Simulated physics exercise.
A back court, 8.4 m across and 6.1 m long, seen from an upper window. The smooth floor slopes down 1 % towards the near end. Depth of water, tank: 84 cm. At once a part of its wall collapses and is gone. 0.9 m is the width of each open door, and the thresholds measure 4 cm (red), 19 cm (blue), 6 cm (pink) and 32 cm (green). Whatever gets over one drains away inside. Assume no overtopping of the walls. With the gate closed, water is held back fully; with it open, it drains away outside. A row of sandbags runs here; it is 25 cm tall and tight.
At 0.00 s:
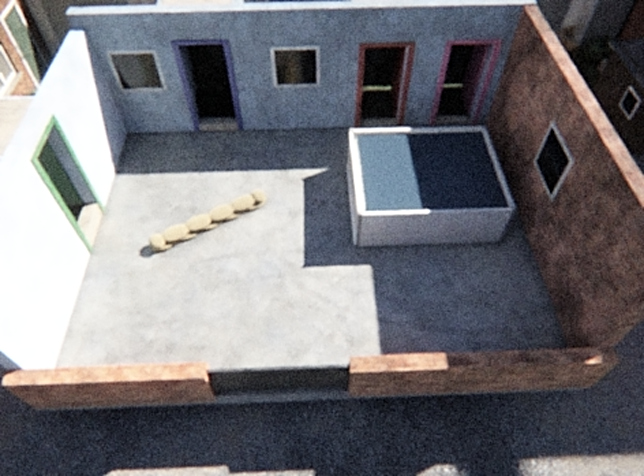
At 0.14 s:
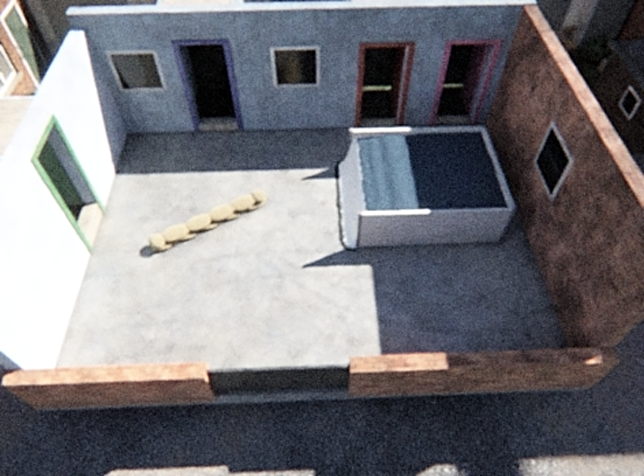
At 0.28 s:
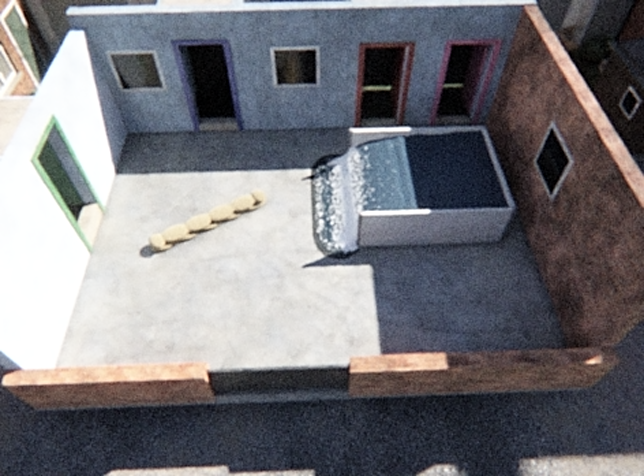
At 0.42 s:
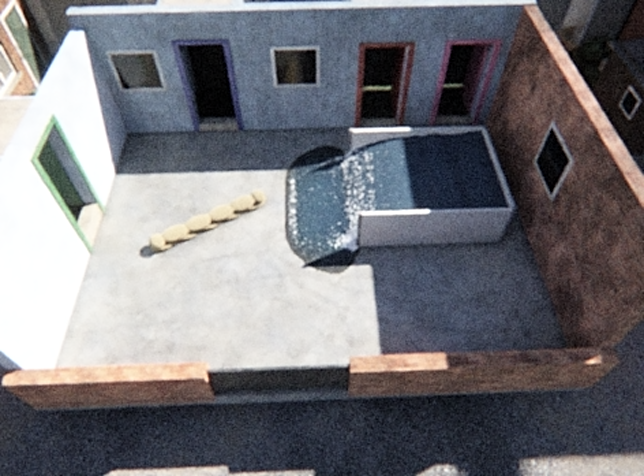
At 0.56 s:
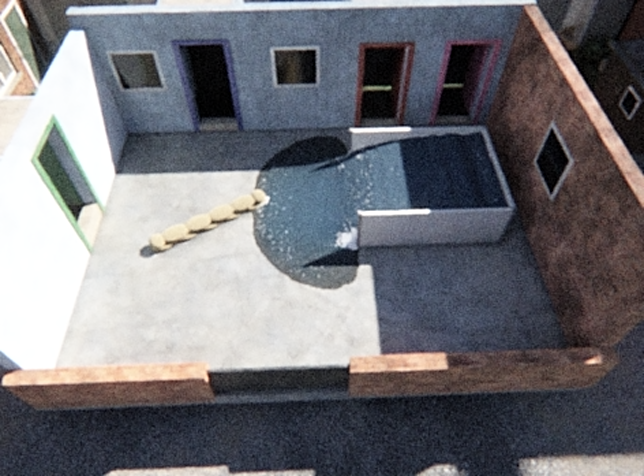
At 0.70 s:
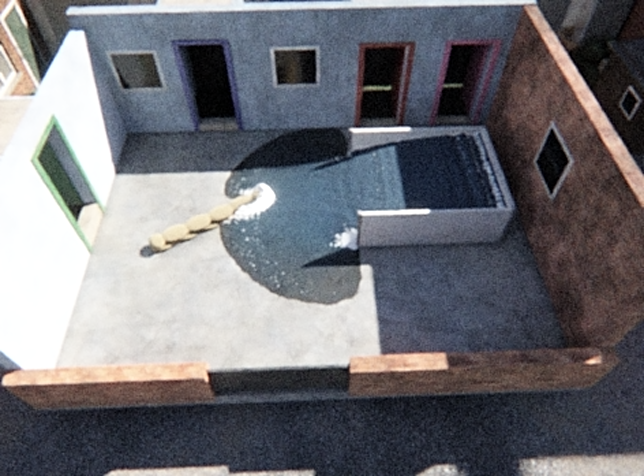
The clip opens on a walled court seen from above, with a still, water-filled tank at right and a row of sandbags at left. The tank's left wall gives way and water pours out leftward, foaming, then spreads across the floor in a widening dark pool that surrounds the sandbags' near right end.
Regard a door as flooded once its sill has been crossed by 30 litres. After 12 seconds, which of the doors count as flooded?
Red door: Not flooded; blue door: Not flooded; pink door: Flooded; green door: Not flooded.
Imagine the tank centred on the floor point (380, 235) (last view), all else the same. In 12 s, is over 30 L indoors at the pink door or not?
Then pink overshoots.
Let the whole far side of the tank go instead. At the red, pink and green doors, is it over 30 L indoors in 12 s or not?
So red ends up past the limit, pink past the limit, green short of it.
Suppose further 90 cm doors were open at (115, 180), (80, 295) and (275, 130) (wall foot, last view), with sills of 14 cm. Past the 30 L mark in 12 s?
More, more, less.
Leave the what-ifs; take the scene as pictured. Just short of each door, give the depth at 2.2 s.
Depths: Red door 0 cm, blue door 17 cm, pink door 0 cm, green door 7 cm.
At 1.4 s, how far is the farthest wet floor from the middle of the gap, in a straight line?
Distance: Approx. 5.2 m.
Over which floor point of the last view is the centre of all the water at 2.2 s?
Near (296, 213).
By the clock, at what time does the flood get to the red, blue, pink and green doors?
Door times: Red 3.8 s / blue 1.1 s / pink 8.5 s / green 1.8 s.
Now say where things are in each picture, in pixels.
The first frame shows the tank at (426, 170) is whole and still, 84 cm deep.
In the second frame, the front is at (355, 249), 1.2 m from the gap at (355, 190); 0.6 m2 of floor is under water; 84 cm left at the back of the tank.
In the third frame, the front is at (333, 255), 1.4 m from the gap at (355, 193); 1.9 m2 of floor is under water; 84 cm left at the back of the tank.
In the fourth frame, water pours out at (355, 194) and has run 1.8 m, to (327, 268); typically 13 cm deep outside, 84 cm at the tank's back.
In the fifth frame, the front is at (273, 259), 2.2 m from the gap at (355, 194); 6.3 m2 of floor is under water; 82 cm left at the back of the tank.
In the sixth frame, water pours out at (355, 195) and has run 2.7 m, to (225, 233); typically 8 cm deep outside, 74 cm at the tank's back.
After 1.4 s water covers 45 % of the floor and is deepest (48 cm) near (263, 196); red door not reached, blue door 9 cm at the sill, 0 L in, pink door not reached, green door not reached.
After 2.2 s water covers 60 % of the floor and is deepest (59 cm) near (49, 388); red door not reached, blue door 17 cm at the sill, 0 L in, pink door not reached, green door 7 cm at the sill, 0 L in.
After 3.5 s water covers 60 % of the floor and is deepest (44 cm) near (49, 388); red door not reached, blue door 21 cm at the sill, 5 L in, pink door not reached, green door 20 cm at the sill, 0 L in.
After 7.0 s water covers 90 % of the floor and is deepest (30 cm) near (567, 368); red door 1 cm at the sill, 0 L in, blue door 11 cm at the sill, 8 L in, pink door not reached, green door 15 cm at the sill, 0 L in.
After 12.0 s water covers 95 % of the floor and is deepest (19 cm) near (518, 259); red door 10 cm at the sill, 4 L in, blue door 5 cm at the sill, 8 L in, pink door 16 cm at the sill, 87 L in, green door 9 cm at the sill, 0 L in.
